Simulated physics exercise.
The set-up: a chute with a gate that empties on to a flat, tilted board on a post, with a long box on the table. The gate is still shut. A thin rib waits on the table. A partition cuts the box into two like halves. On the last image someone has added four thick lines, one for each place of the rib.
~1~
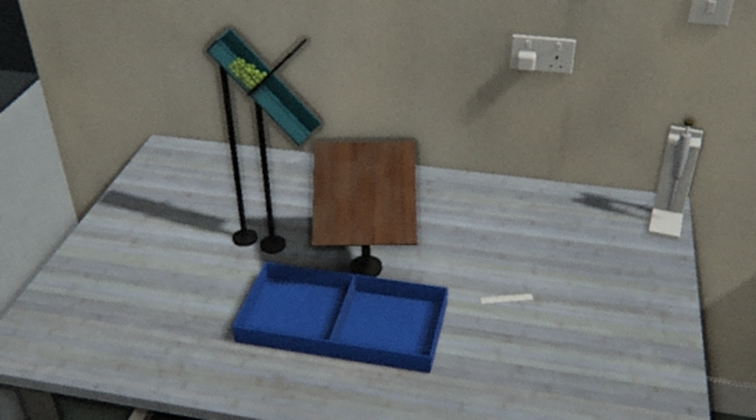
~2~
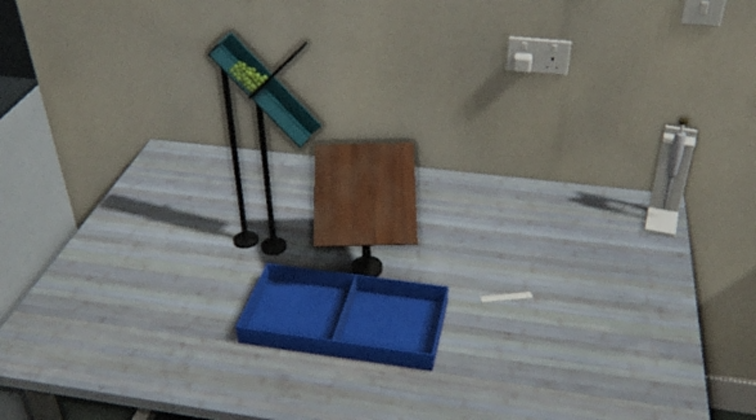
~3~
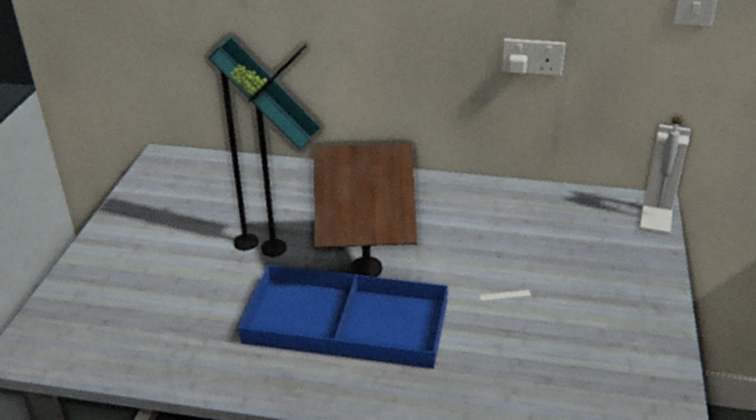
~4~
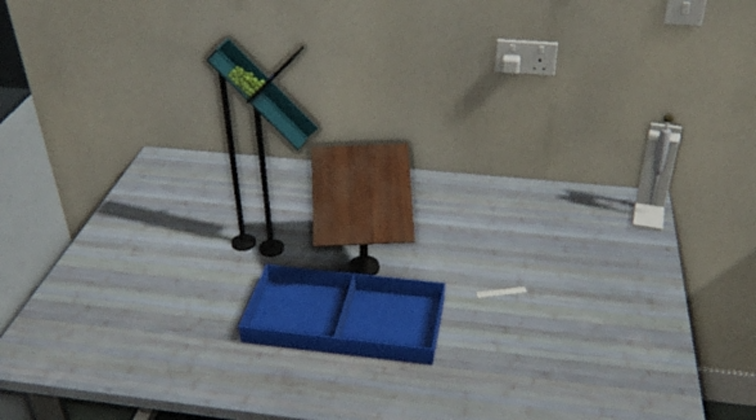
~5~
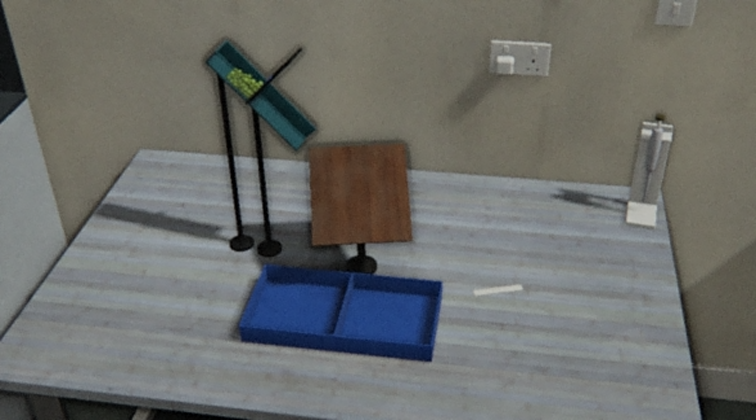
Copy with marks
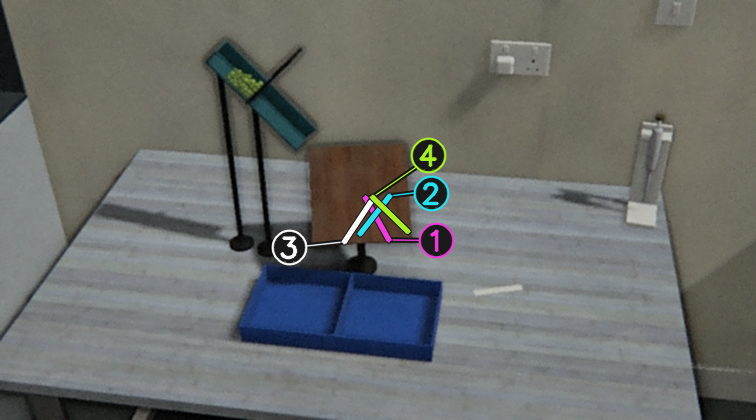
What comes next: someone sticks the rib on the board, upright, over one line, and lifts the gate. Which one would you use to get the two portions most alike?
Take 2.
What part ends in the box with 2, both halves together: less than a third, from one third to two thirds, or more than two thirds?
More than two thirds.
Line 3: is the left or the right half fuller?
Left.
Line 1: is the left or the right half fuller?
The right half.
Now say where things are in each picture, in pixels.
In the first frame, load behind the gate near (248, 78), dried peas; lip of the chute near (305, 139), sloping fairly steeply.
In the second frame, middle of the board near (365, 193), tilted fairly steeply; middle of its low edge near (366, 245); of its high edge near (364, 144).
In the third frame, front corners of the box near (239, 327) and (434, 352); front end of its middle wall near (335, 340).
In the fourth frame, middle of the load near (247, 86); lip near (303, 144).
In the fifth frame, middle of the load near (246, 87); lip near (301, 145).
On the marked copy, line 1 from (365, 197) to (388, 239); line 2 from (389, 196) to (359, 233); line 3 from (371, 201) to (344, 241); line 4 from (372, 197) to (407, 231).
With 1, of what is caught, only a few in the left half, all but a few in the right.
With 2, of what is caught, close to half in the left half, close to half in the right.
With 3, of what is caught, the bulk in the left half, a small share in the right.
With 4, of what is caught, only a few in the left half, all but a few in the right.
